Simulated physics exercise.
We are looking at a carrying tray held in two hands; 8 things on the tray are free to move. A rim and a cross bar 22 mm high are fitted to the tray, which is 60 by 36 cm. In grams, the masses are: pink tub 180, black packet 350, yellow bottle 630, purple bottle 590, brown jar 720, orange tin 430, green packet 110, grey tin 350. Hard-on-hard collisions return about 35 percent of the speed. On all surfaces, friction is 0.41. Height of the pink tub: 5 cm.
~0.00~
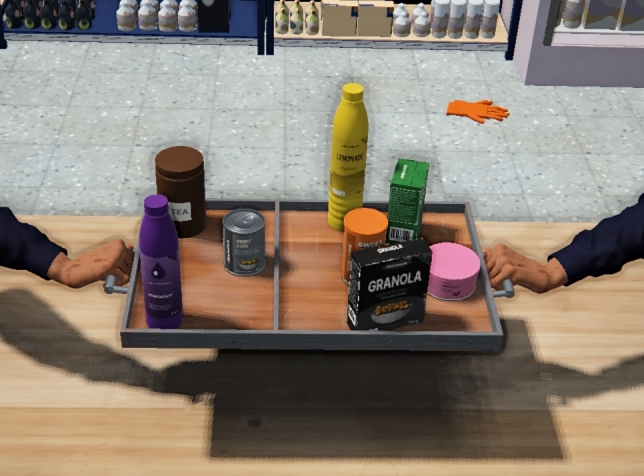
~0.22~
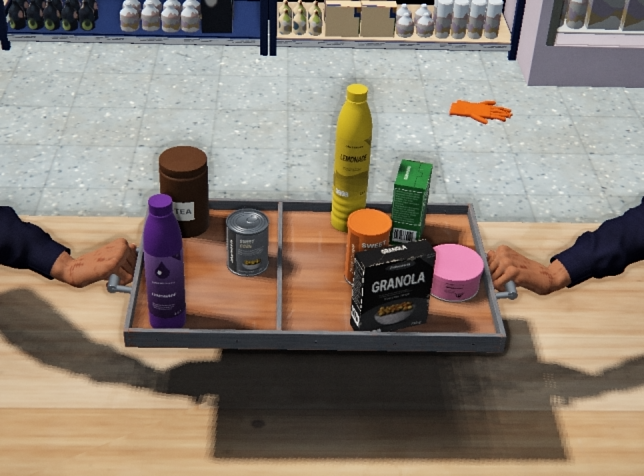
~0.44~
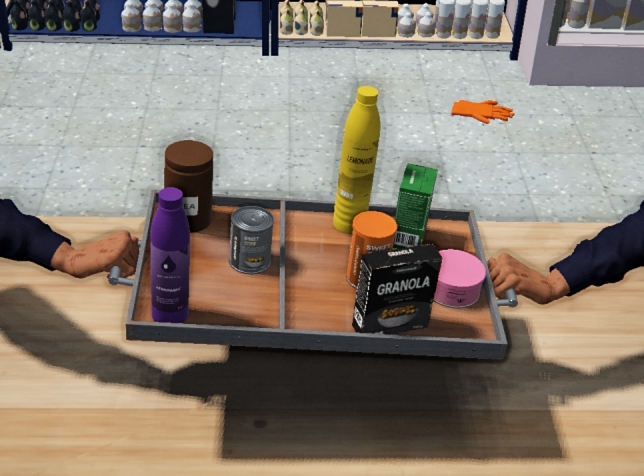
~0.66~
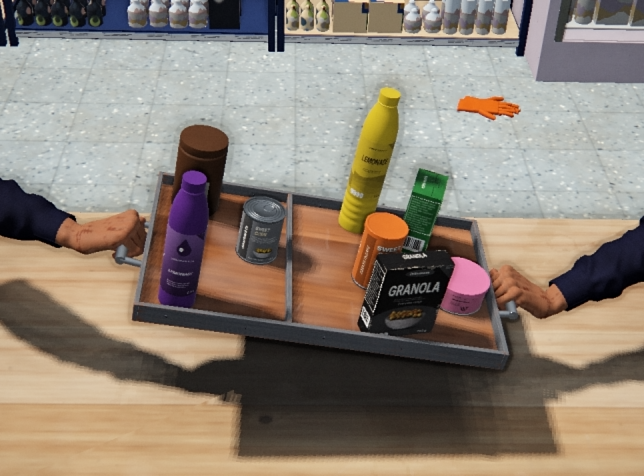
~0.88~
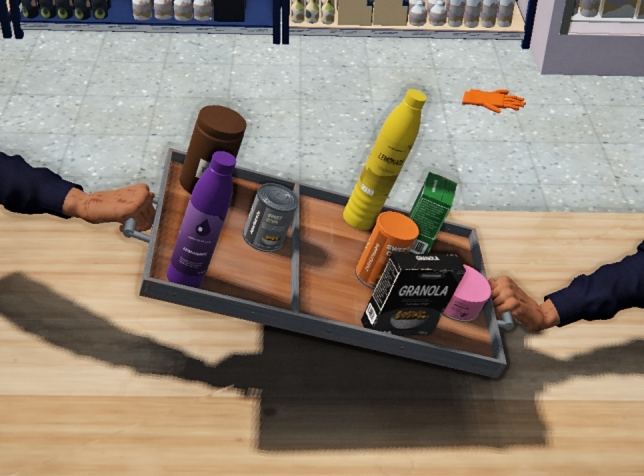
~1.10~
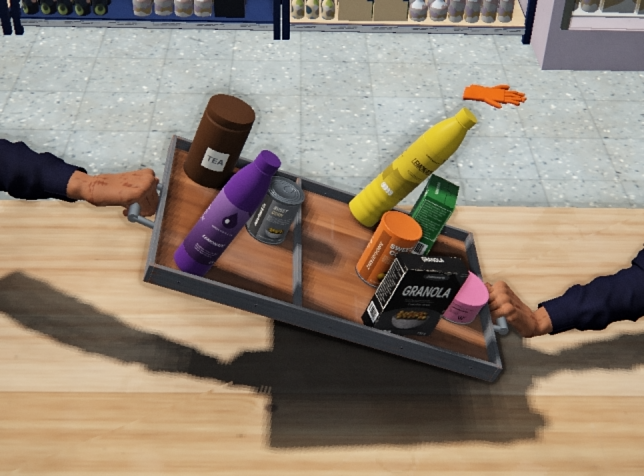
A loaded tray tilts down to the right in two hands, and its bottles lean.
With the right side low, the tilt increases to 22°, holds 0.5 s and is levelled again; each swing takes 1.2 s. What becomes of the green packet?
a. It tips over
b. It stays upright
Answer: A.
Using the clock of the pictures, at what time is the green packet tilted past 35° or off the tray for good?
Around 1.2 seconds.
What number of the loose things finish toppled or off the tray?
I count 3.
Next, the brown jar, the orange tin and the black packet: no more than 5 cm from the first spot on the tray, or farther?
Well, the brown jar remains where it was; the orange tin remains where it was; and the black packet winds up somewhere else.
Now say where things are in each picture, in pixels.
Tray level; green packet (407, 204); pink tub (449, 272), in the first picture.
Tray level; yellow bottle (352, 159); purple bottle (164, 263), in the second picture.
Tilt 4°, right edge down; brown jar (189, 187); orange tin (371, 252), in the third picture.
Tilt 10°, right edge down; grey tin (261, 231); pink tub (458, 286), in the fourth picture.
Tilt 17°, right edge down; black packet (412, 296); yellow bottle (386, 160), in the fifth picture.
Tilt 21°, right edge down; green packet (427, 218); purple bottle (229, 213) tipped 12° from how it sat, in the sixth picture.
After 1.30 s, tilt 22°, right edge down; green packet tipped 72° from how it sat near (474, 254); yellow bottle on its side; purple bottle tipped 71° from how it sat.
After 1.60 s, tilt 22°, right edge down; yellow bottle and green packet now off the tray; purple bottle on its side; black packet slid 7 cm.
After 1.80 s, tilt 22°, right edge down; purple bottle on its side; black packet slid 11 cm.
After 2.50 s, tilt 8°, right edge down; purple bottle on its side; black packet slid 11 cm.
At rest (3.5 s), off the tray and tipped over, yellow bottle and green packet; tipped over on the tray, purple bottle; not toppled but over 5 cm from the start, black packet; the other 4 in place, give or take 5 cm. Seen from the same camera at the end, green packet near (601, 367).
